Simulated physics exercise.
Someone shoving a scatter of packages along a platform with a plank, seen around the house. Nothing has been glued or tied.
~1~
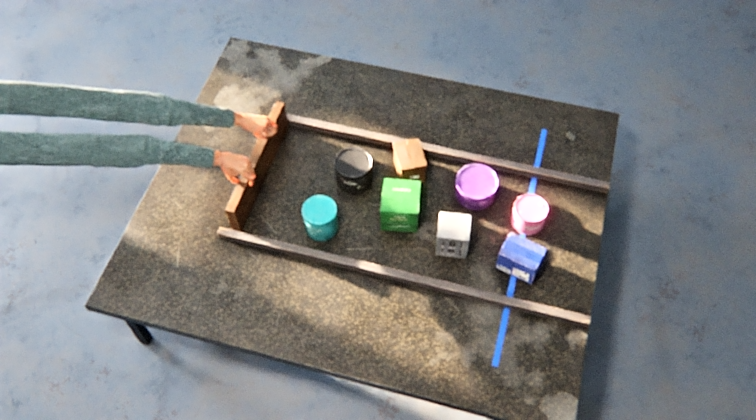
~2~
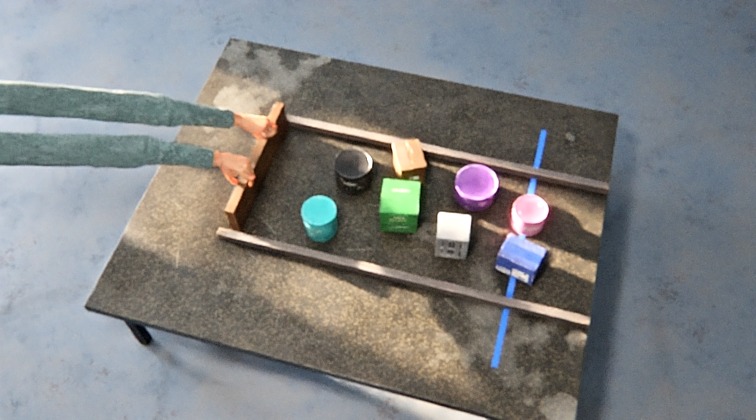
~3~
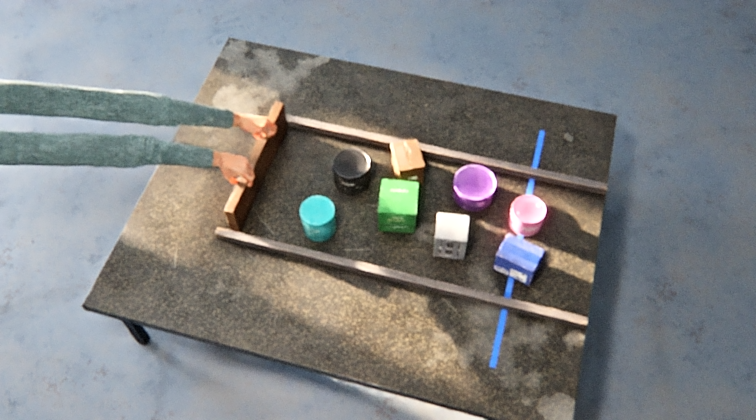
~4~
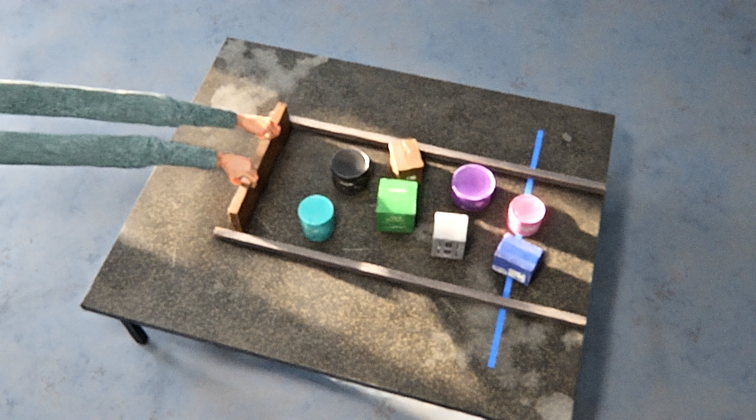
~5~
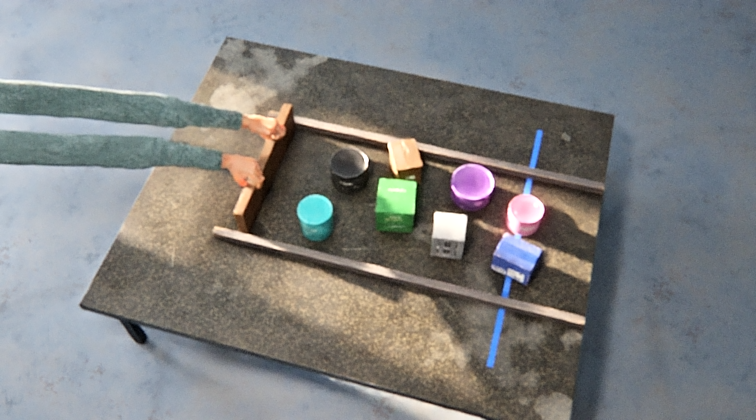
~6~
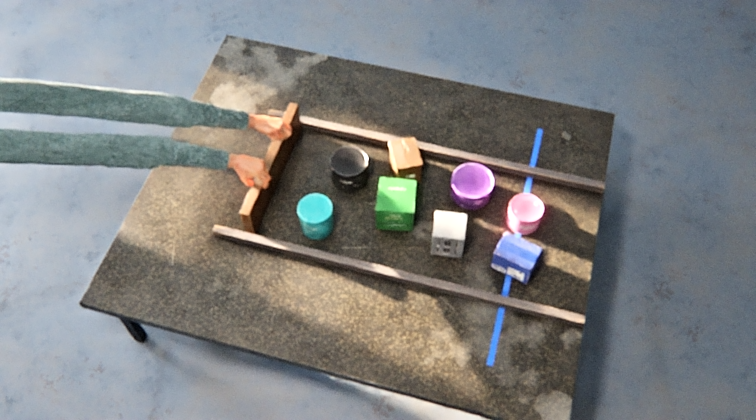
A dark, worn tabletop stands on a blue-grey floor, seen from above at a slight tilt. Between two long rails lie a turquoise tub, a black tub, a green box, a small orange box, a white box and a purple tub, with a pink tub and a blue box by a blue strip at right. Two green-sleeved arms from the left slide a wooden plank slightly rightward, while the objects stay practically still.
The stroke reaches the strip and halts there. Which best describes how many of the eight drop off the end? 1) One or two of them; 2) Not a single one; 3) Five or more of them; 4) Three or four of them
Option 1: One or two of them.
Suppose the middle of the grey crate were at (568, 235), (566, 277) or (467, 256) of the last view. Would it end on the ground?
At the three spots, the grey crate tips over, tips over and keeps its place.
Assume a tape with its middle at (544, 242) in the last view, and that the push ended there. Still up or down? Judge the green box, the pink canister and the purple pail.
Note: Green box stays up top / pink canister falls away / purple pail falls away.
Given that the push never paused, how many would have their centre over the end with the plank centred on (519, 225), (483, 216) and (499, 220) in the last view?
In order of the places given, that's 1, 0 and 0.
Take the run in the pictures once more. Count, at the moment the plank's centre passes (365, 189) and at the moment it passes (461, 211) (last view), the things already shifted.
4 at one spot and 8 at the other.
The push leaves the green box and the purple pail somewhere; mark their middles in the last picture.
The green box ends up near (547, 249), and the purple pail near (582, 208).
Early on, none off yet; blue parcel at rest near (516, 258); pink canister at rest near (525, 214); purple pail at rest near (472, 187).
A while later, none off yet; blue parcel travelled about its own width near (547, 271); pink canister travelled about its own width near (541, 229); purple pail travelled about its own width near (536, 198).
Finally, the number that fall off is one or two; lost, blue parcel.
